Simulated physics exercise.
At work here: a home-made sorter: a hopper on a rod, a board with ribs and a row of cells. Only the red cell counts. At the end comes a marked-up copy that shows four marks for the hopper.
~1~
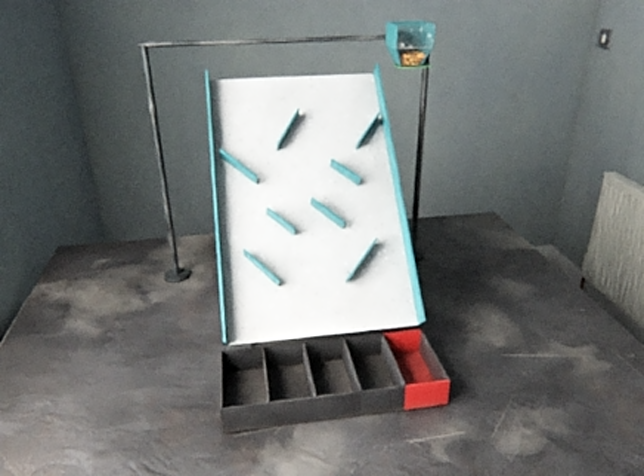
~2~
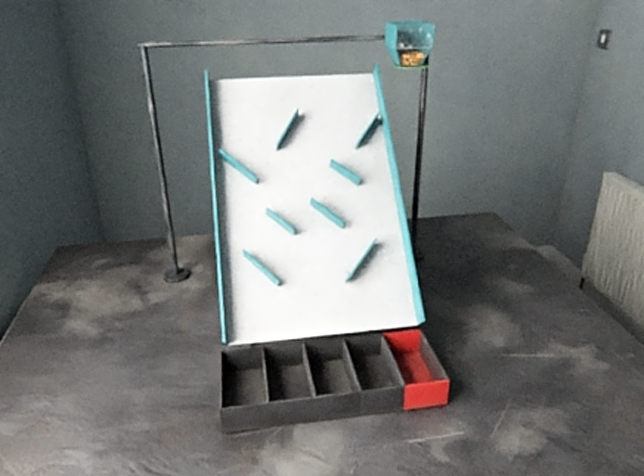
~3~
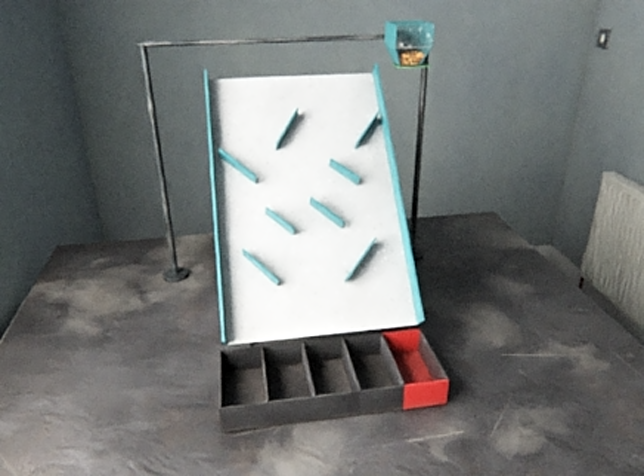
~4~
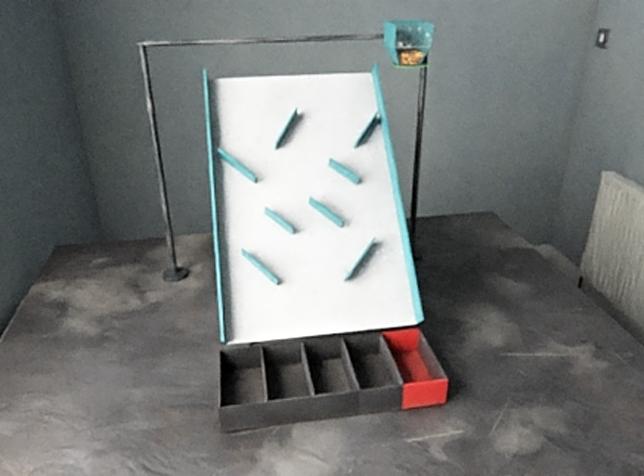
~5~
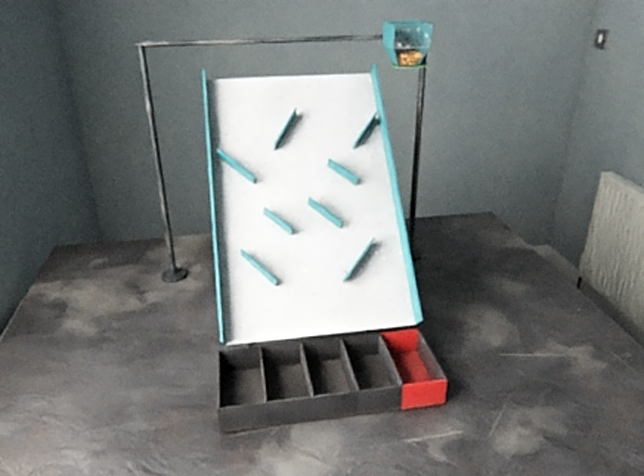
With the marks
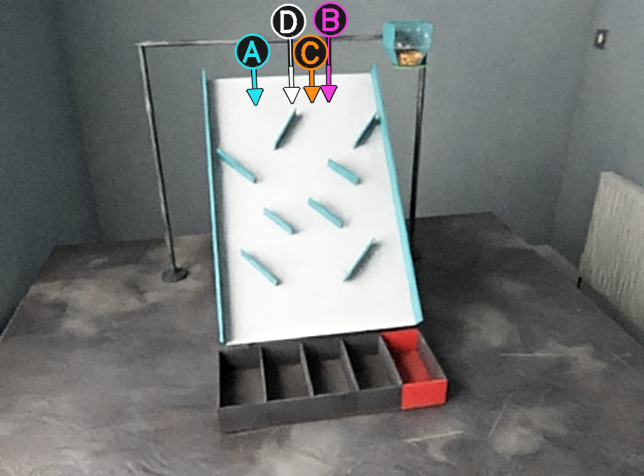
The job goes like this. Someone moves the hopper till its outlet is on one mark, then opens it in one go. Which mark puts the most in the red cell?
B.
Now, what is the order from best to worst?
Best to worst: B, C, D, A.
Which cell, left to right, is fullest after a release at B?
The fifth from the left.
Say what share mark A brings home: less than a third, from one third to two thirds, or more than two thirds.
It is less than a third.
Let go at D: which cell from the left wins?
The third from the left.
On the marked copy, mark A meets the board at (255, 99); mark B meets the board at (328, 95); mark C meets the board at (312, 96); mark D meets the board at (291, 97).
With A, none in the red cell, all in other cells.
With B, about two thirds in the red cell, about a quarter in other cells.
With C, about a third in the red cell, about two thirds in other cells.
With D, about a quarter in the red cell, most in other cells.
